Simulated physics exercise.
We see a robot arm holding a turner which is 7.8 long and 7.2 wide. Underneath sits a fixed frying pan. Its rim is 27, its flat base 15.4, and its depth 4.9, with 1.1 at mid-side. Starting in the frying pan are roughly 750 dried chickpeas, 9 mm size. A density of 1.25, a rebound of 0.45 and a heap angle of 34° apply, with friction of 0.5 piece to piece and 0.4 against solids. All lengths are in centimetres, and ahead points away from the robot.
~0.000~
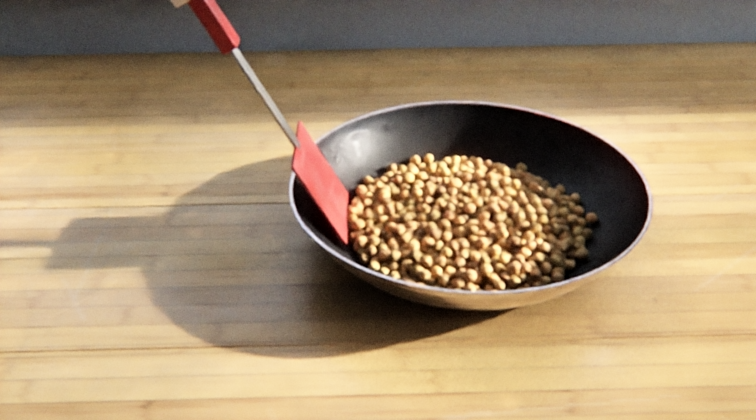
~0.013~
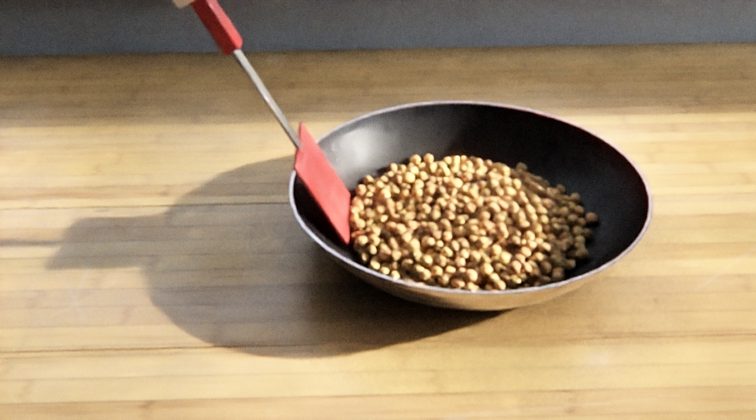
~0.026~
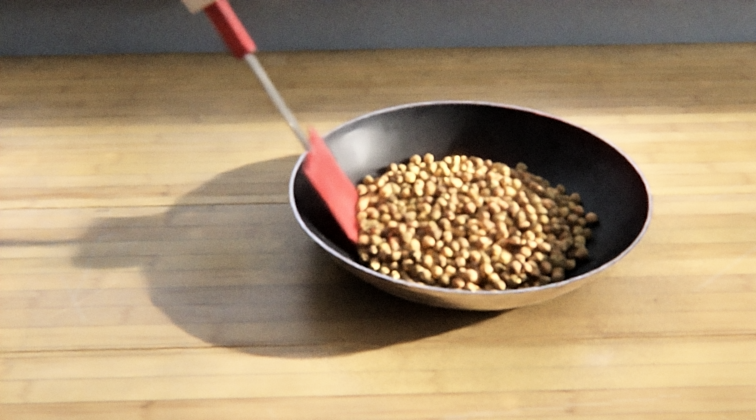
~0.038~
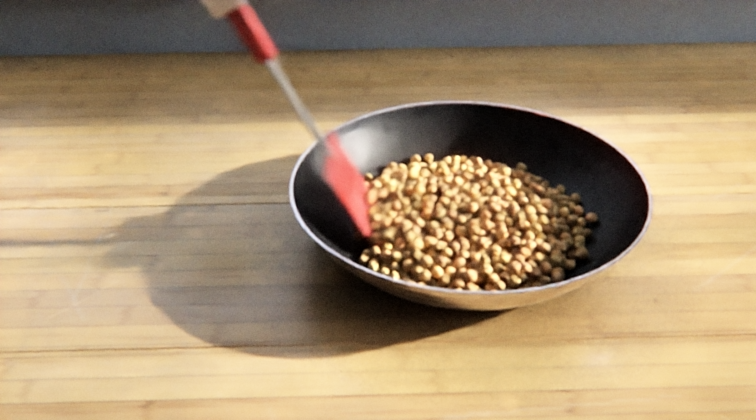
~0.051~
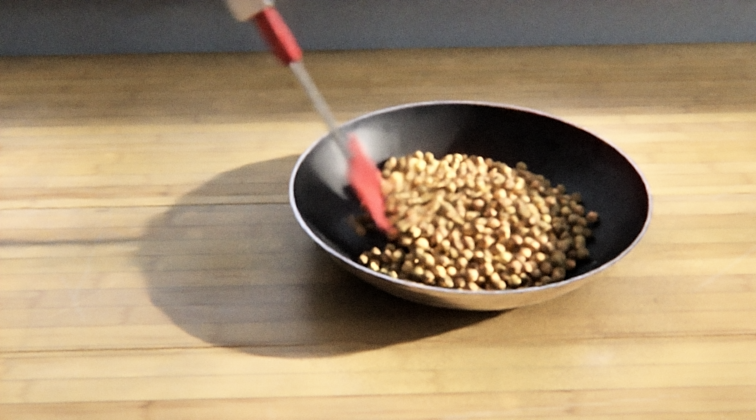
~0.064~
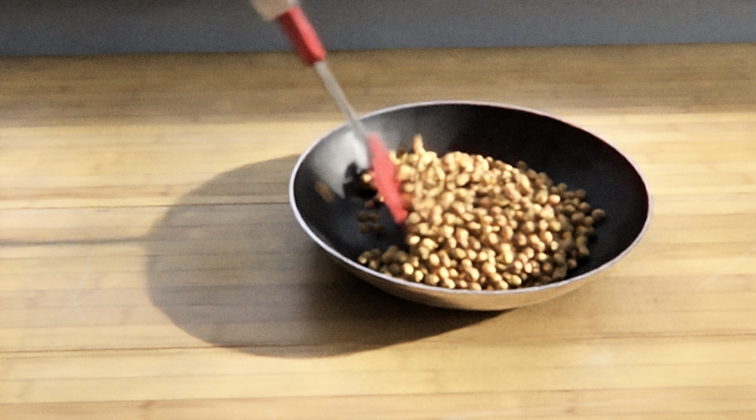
To begin with, a red turner rests against the left side of a dark frying pan filled with a heap of dried chickpeas on a wooden surface. The turner then moves right into the heap, pushing chickpeas along and scattering a few, leaving dark pan showing behind it.
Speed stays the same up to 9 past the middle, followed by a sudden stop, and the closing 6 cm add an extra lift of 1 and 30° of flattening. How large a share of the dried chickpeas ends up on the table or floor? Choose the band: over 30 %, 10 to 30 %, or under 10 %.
10 to 30 %.
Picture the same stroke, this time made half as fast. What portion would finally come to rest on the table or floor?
Approx. 5 per cent.
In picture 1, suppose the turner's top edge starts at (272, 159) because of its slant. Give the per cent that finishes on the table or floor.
I'd estimate around 15 per cent.
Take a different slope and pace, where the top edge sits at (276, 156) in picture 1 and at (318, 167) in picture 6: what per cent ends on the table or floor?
Roughly 5 percent ends up there.
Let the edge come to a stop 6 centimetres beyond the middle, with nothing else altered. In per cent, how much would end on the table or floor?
Estimate: Approx. 0 %.
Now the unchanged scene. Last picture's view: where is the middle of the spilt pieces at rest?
(737, 222), roughly.
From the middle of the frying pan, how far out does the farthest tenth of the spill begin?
That distance is around 40 cm.
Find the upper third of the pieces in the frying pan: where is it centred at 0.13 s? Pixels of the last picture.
Roughly pixel (519, 192).
After 0.10 s, sloping 63°, highest piece 12 above the table; 750 in the frying pan, 1 on the blade or in flight.
After 0.13 s, sloping 56°, highest piece 18 above the table; 750 in the frying pan, 1 on the blade or in flight.
After 0.34 s, sloping 33°, highest piece 29 above the table; 631 in the frying pan, 100 on the table or floor, 20 on the blade or in flight.
After 1.39 s, sloping 33°, highest piece 5 above the table; 631 in the frying pan, 120 on the table or floor.
In the end, 631 in the frying pan, 120 on the table or floor. That is 16 % on the table or floor.
